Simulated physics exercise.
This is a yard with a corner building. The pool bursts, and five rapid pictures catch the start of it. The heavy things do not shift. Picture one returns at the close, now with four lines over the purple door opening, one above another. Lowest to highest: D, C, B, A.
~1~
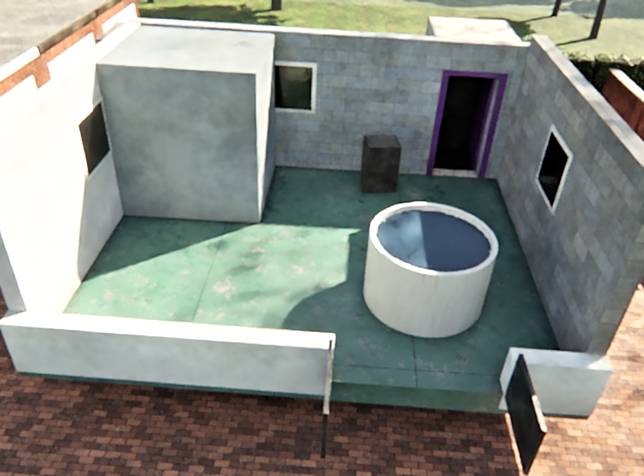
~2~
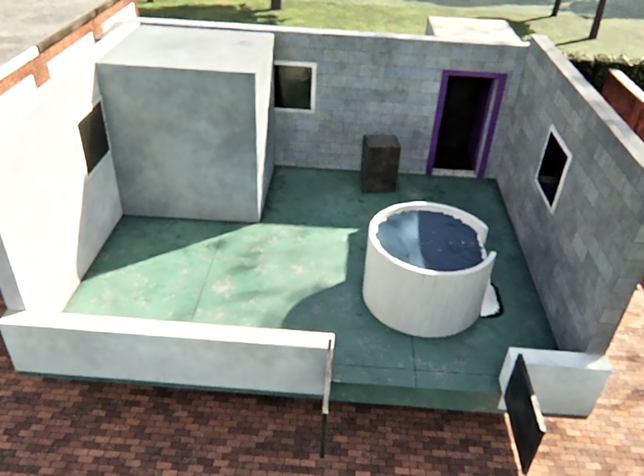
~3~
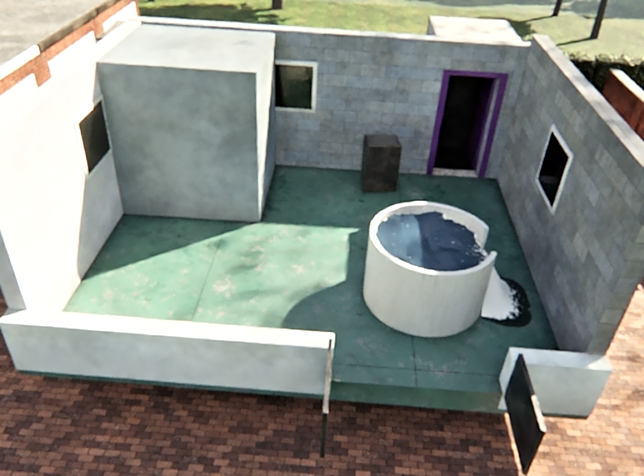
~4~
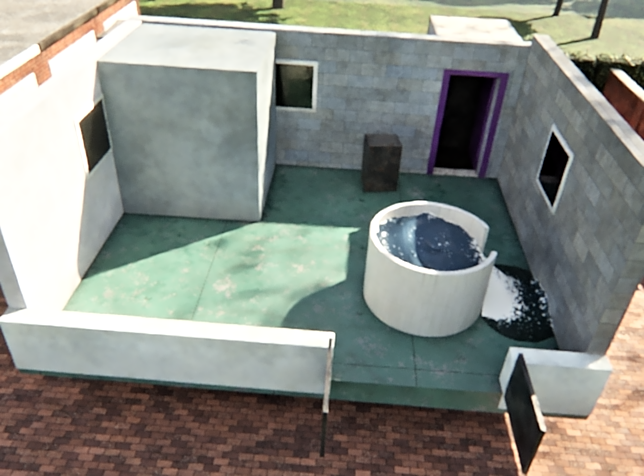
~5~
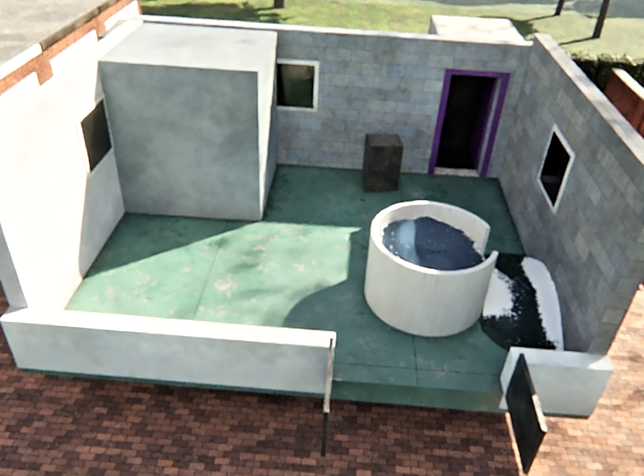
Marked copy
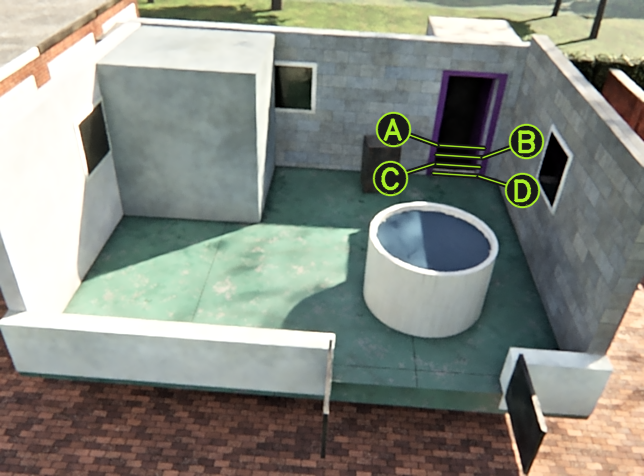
A walled yard with a green floor and a pale block-shaped corner building at the back left is seen from above, beyond reddish paving. A round white pool of blue water stands right of centre, with a dark box and a purple doorway behind it and an open gate in front. The camera stays still as water pours through a gap in the pool's right side, spreading foamy across the floor to the right-hand wall while the pool's level drops.
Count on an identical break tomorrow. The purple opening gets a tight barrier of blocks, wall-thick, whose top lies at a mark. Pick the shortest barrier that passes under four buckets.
C.
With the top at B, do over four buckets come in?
No, not at all.
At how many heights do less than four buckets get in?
Three.
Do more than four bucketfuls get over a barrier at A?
No.
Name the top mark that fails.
That would be D.
In lime, A at (461, 146); B at (459, 156); C at (457, 165); D at (455, 174); from the bottom up D, C, B, A.
With A, nothing gets over.
With B, nothing gets over.
With C, a splash gets over, under a bucket.
With D, some 20 bucketfuls get in.
